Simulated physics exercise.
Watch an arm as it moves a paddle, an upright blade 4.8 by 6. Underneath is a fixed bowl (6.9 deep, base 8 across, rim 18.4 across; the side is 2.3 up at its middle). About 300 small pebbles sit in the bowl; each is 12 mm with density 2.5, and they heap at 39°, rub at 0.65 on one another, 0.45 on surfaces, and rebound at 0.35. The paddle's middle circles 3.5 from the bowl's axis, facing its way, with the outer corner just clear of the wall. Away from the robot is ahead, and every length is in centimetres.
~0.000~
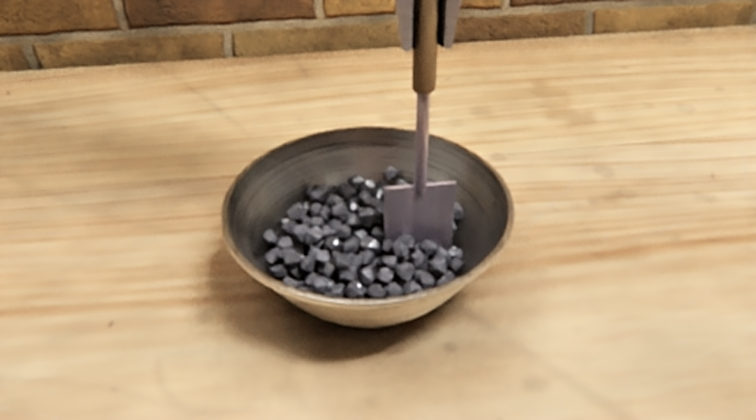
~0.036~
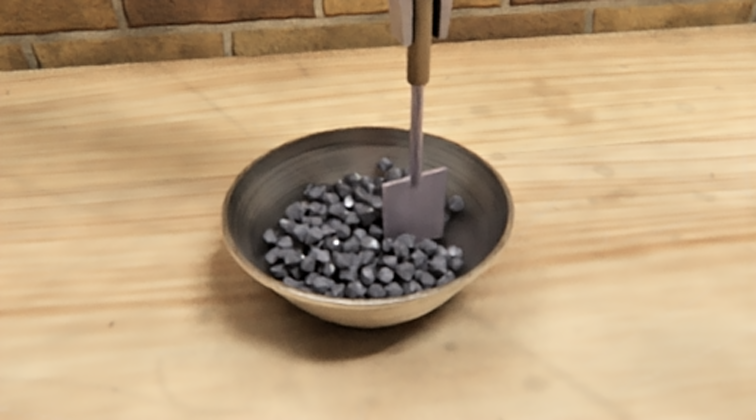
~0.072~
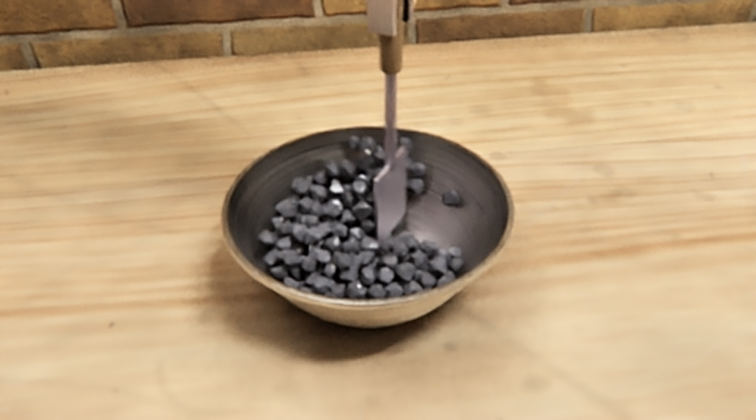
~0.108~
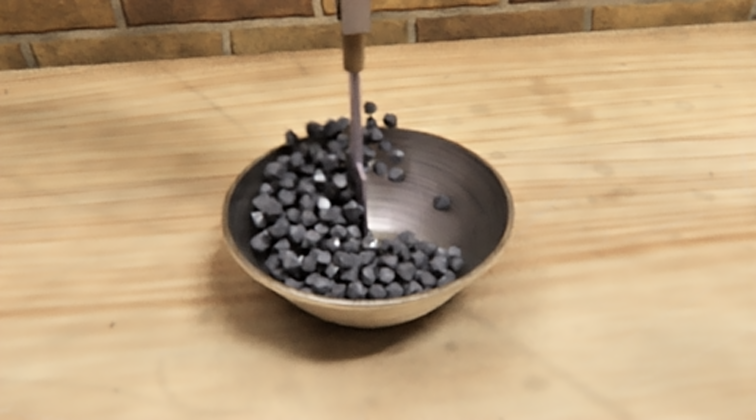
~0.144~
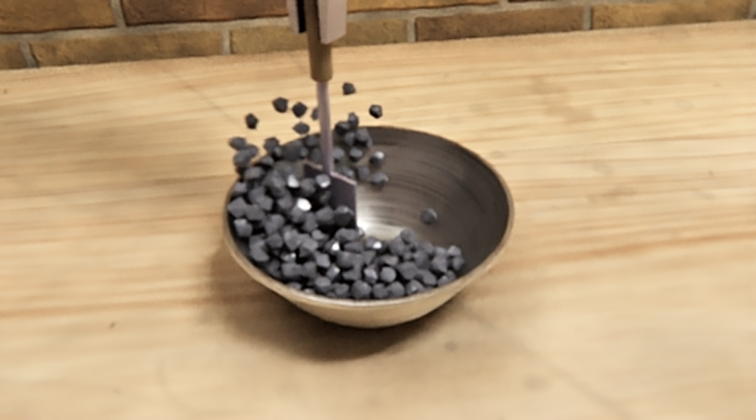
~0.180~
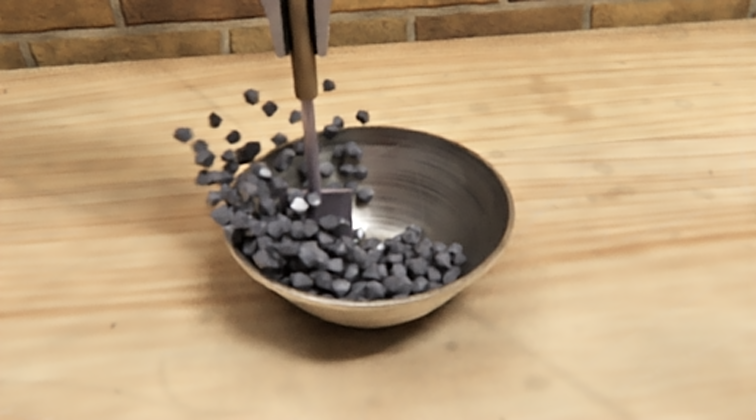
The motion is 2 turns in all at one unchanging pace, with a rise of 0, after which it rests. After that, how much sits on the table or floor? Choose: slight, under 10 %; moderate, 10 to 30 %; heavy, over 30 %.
It is heavy.
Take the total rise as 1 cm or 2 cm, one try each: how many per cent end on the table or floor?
Close to 40 and 35 percent, in that order.
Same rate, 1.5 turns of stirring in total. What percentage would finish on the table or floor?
Estimate: Near 50 %.
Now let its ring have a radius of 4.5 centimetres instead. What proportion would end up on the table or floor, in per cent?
Then some 50 percent.
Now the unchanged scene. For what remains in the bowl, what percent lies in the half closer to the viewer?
About 45 %.
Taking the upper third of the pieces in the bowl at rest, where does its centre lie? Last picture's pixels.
It is centred near (405, 207).
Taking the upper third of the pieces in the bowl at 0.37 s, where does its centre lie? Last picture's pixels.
The top third is centred near (437, 164) in the last picture.
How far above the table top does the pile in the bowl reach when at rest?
The peak stands near 5.5 centimetres up.
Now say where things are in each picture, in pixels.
Paddle neck at (421, 166), 0° round; upper third of the load around (354, 240), from x 270 to 455, top at y 175; 301 in the bowl, in the first picture.
Paddle neck at (416, 157), 18° round; upper third of the load around (357, 230), from x 270 to 455, top at y 165, in the second picture.
Paddle neck at (391, 144), 56° round; upper third of the load around (352, 203), from x 270 to 455, top at y 140, in the third picture.
Paddle neck at (357, 142), 95° round; upper third of the load around (322, 192), from x 260 to 455, top at y 110, in the fourth picture.
Paddle neck at (327, 152), 134° round; upper third of the load around (291, 196), from x 240 to 455, top at y 90; 293 in the bowl, 8 in flight or on the tool, in the fifth picture.
Paddle neck at (313, 172), 173° round; upper third of the load around (272, 207), from x 185 to 460, top at y 85; 286 in the bowl, 15 in flight or on the tool, in the sixth picture.
By 0.37 s, 23° round, highest piece 10 above the table; 198 in the bowl, 61 on the table or floor, 42 in flight or on the tool.
By 0.57 s, 233° round, highest piece 9 above the table; 162 in the bowl, 130 on the table or floor, 9 in flight or on the tool.
By 0.87 s, 0° round, highest piece 6 above the table; 150 on the table or floor, 147 in the bowl, 4 in flight or on the tool.
By 1.57 s, 0° round, highest piece 5 above the table; 154 on the table or floor, 147 in the bowl.
Final count, 154 on the table or floor, 147 in the bowl. That is 51 % on the table or floor.
